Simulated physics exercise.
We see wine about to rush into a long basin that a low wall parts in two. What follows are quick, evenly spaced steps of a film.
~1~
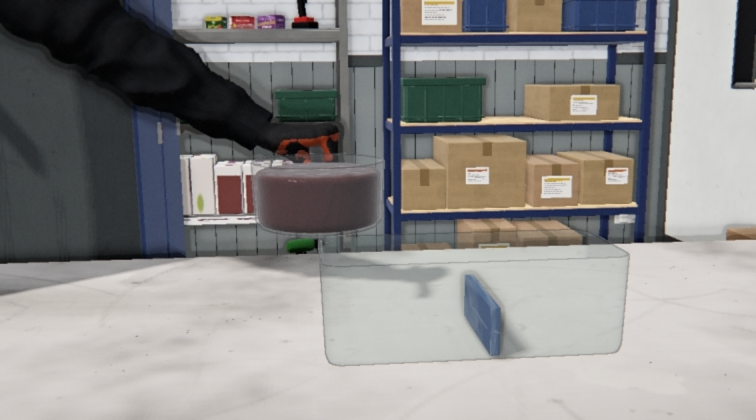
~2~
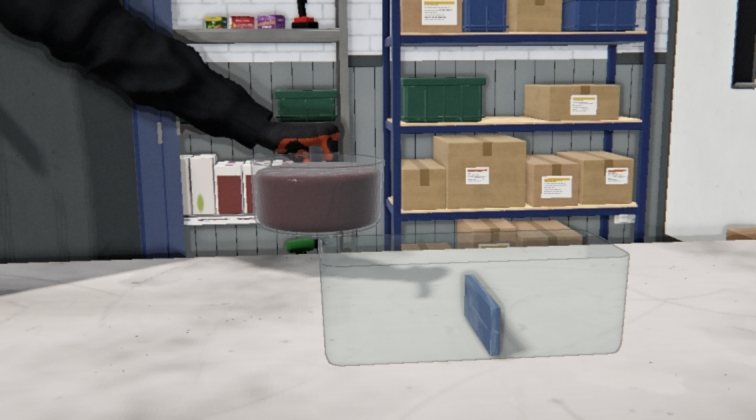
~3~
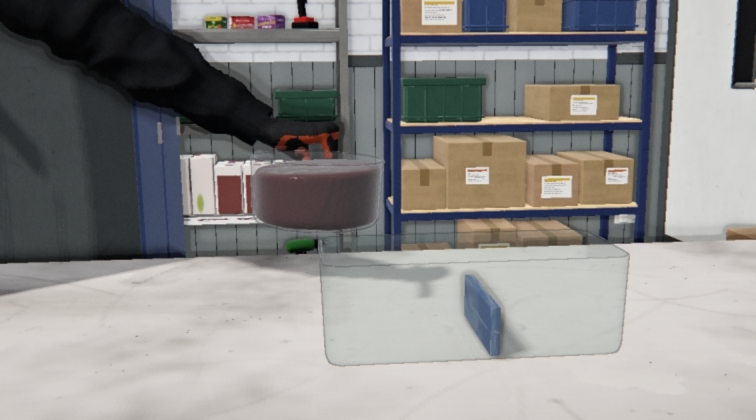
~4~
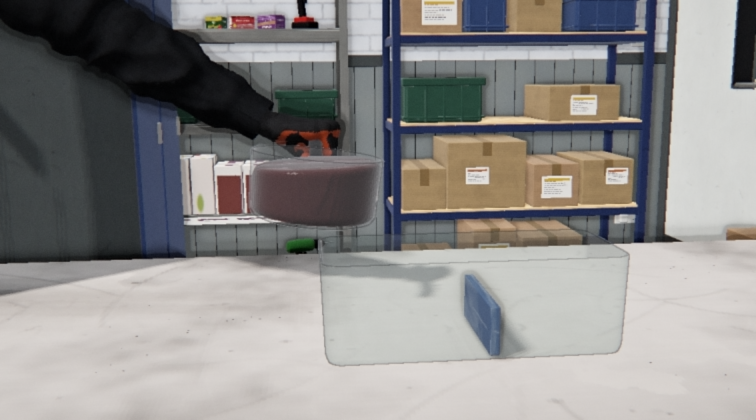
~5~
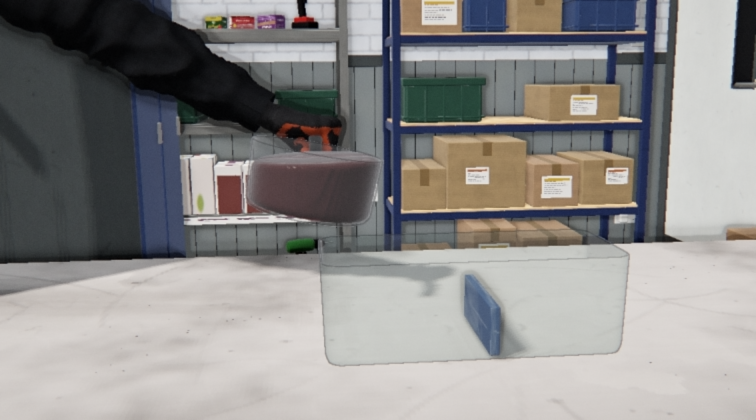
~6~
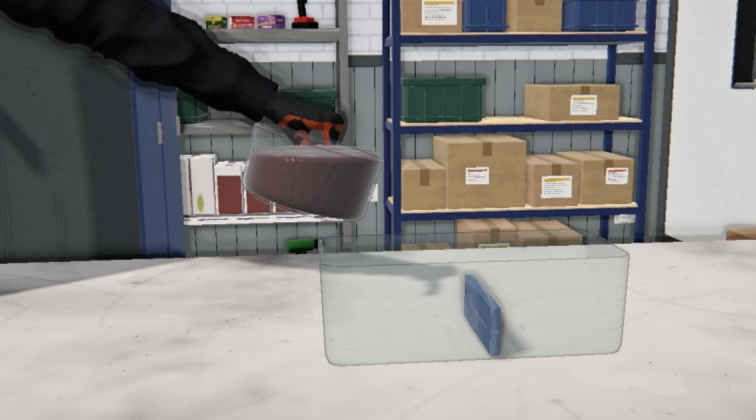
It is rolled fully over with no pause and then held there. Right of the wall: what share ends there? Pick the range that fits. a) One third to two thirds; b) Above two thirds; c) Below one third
The answer is a.
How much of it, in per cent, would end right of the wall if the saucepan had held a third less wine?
Close to 30 per cent.
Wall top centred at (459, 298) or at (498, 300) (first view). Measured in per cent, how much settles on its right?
Around 75 per cent for the first, around 30 per cent for the second.
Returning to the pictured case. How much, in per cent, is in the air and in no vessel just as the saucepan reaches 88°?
I'd put it near 45 per cent.
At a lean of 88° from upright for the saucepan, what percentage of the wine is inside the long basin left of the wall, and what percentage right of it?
Left part 10 %; right part 0 %.
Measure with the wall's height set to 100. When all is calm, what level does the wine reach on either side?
Some 30 per cent left and 40 right.
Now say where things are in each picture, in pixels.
Tilt 0°; pouring edge (383, 161); surface from (255, 172) to (380, 169); the long basin's rim runs from (320, 253) to (608, 243); the wall's top is at (481, 291), in the first frame.
Tilt 1°; pouring edge (383, 161); surface from (254, 171) to (380, 168), in the second frame.
Tilt 3°; pouring edge (383, 161); surface from (254, 169) to (380, 165), in the third frame.
Tilt 6°; pouring edge (382, 162); surface from (254, 167) to (380, 162), in the fourth frame.
Tilt 11°; pouring edge (382, 162); surface from (252, 161) to (381, 158), in the fifth frame.
Tilt 17°; pouring edge (382, 162); surface from (251, 153) to (383, 156); 1 per cent is over the edge, in the sixth frame.
A moment on, the saucepan is tipped on its side and 45 per cent is still to pour, 11 is left of the wall and 0 right of it.
Next, the saucepan is tipped right over and 2 per cent is still to pour, 32 is left of the wall and 57 right of it.
Then the saucepan is tipped right over and 0 per cent is still to pour, 49 is left of the wall and 45 right of it.
Later the saucepan is tipped right over and 0 per cent is still to pour, 51 is left of the wall and 46 right of it.
At rest 51 per cent lies left of the wall, 46 right of it and 3 outside.
